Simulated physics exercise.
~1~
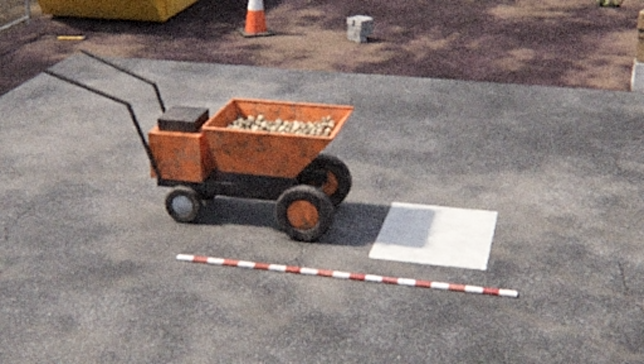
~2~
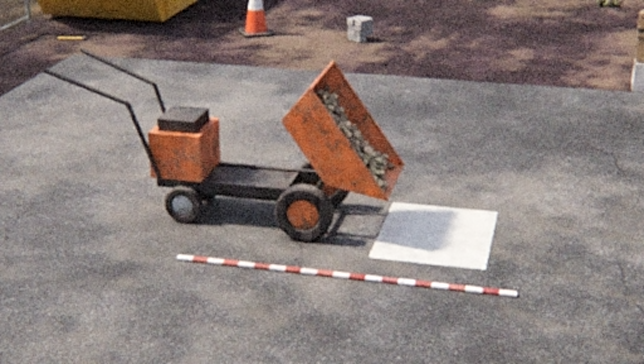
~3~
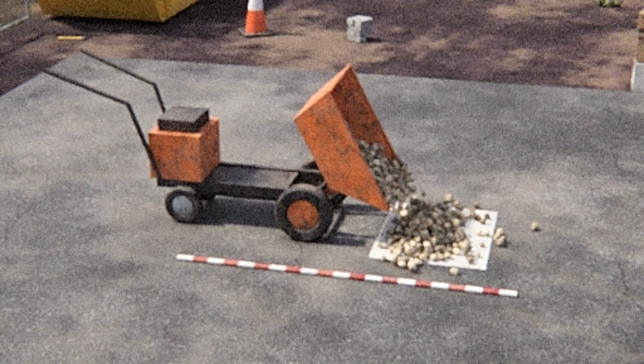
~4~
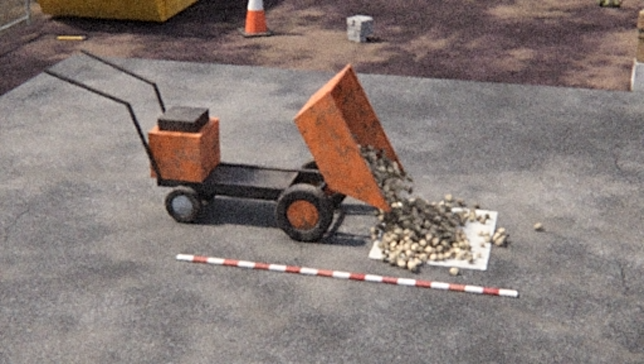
An orange powered barrow with black handles and dark wheels stands on grey paving, seen from above and to one side, its tray loaded with pale stones. A white sheet lies flat to its right, a red-and-white striped staff stretches across the foreground, and a traffic cone stands behind. The tray tips steeply to the right, the stones still inside at first. Then they pour over its lower edge onto the sheet, a few scattering beyond it. The tray stays raised as the heap thickens, ending with about half the load on the sheet and much still in the tray.
